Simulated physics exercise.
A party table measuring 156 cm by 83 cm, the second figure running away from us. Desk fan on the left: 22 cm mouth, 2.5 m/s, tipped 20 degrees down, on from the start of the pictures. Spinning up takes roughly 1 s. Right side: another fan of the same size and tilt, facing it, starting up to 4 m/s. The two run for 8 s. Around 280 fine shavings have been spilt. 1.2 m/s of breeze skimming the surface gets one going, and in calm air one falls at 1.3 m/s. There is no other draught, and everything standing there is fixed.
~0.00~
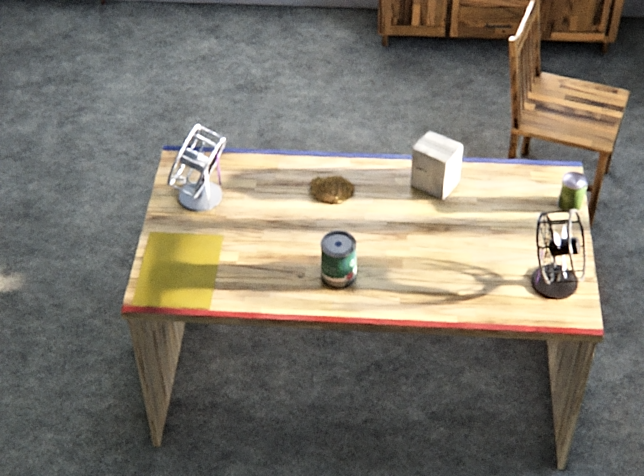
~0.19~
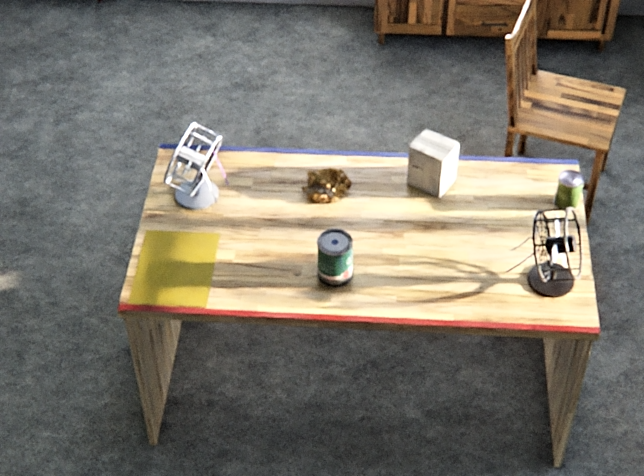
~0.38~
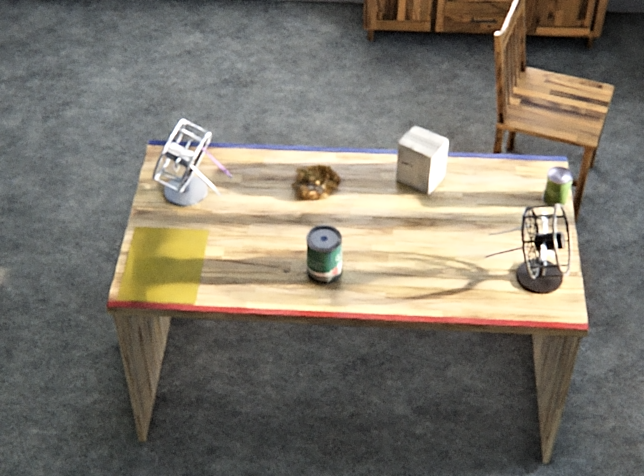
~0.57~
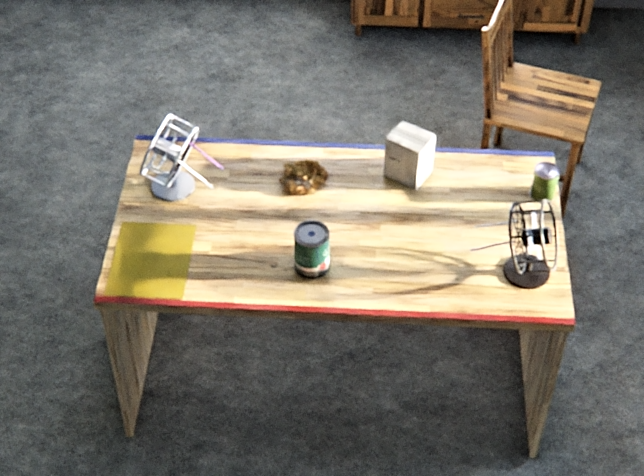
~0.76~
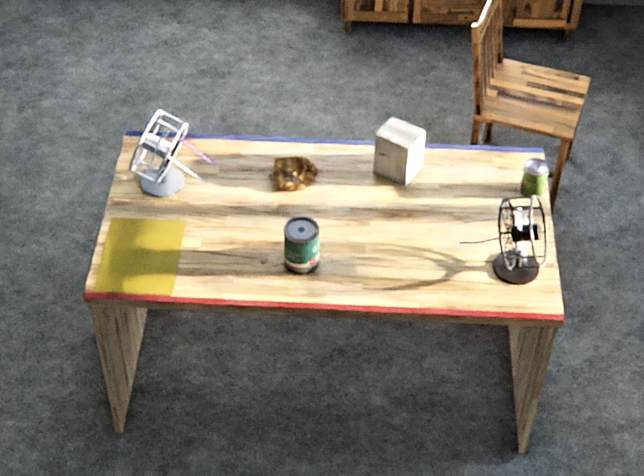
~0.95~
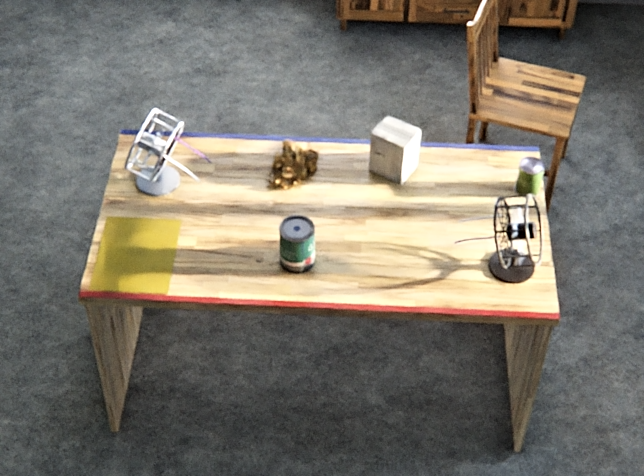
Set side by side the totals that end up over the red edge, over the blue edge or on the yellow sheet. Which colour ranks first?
It is blue.
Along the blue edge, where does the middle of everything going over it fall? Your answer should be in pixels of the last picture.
Midpoint of crossings, approx. (297, 137).
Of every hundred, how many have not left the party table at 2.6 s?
I'd say close to 0 % are still there.
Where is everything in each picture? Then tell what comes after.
In the first picture, the middle of the fine shavings is near (331, 189), none has stirred yet, the mouth of the desk fan is at (196, 161) and that of the second one at (562, 247).
In the second picture, the middle of the fine shavings is near (329, 182), about 5 % have left their places, the blue edge is centred on (367, 152), the yellow sheet is centred on (176, 268) and the red edge is centred on (356, 322).
In the third picture, the middle of the fine shavings is near (318, 178), about 5 % have left their places, the top of a box is at (423, 141) and the top of a tin is at (324, 238).
In the fourth picture, the middle of the fine shavings is near (306, 174) and about 5 % have left their places.
In the fifth picture, the middle of the fine shavings is near (296, 170), the farthest in sight from the desk fan is at (316, 171) and about 5 % have left their places.
In the sixth picture, the middle of the fine shavings is near (291, 166), the farthest in sight from the desk fan is at (318, 152) and about 55 % have left their places.
After 1.6 s, 100 % are over the blue edge, 0 % on the yellow sheet and 0 % over the red edge; 99 % are gone or lie where they will stay.
After 2.6 s, 100 % are over the blue edge, 0 % on the yellow sheet and 0 % over the red edge; 100 % are gone or lie where they will stay.
After 4.4 s, 100 % are over the blue edge, 0 % on the yellow sheet and 0 % over the red edge; 100 % are gone or lie where they will stay.
After 8.0 s, at the end, 100 % are over the blue edge, 0 % on the yellow sheet and 0 % over the red edge.
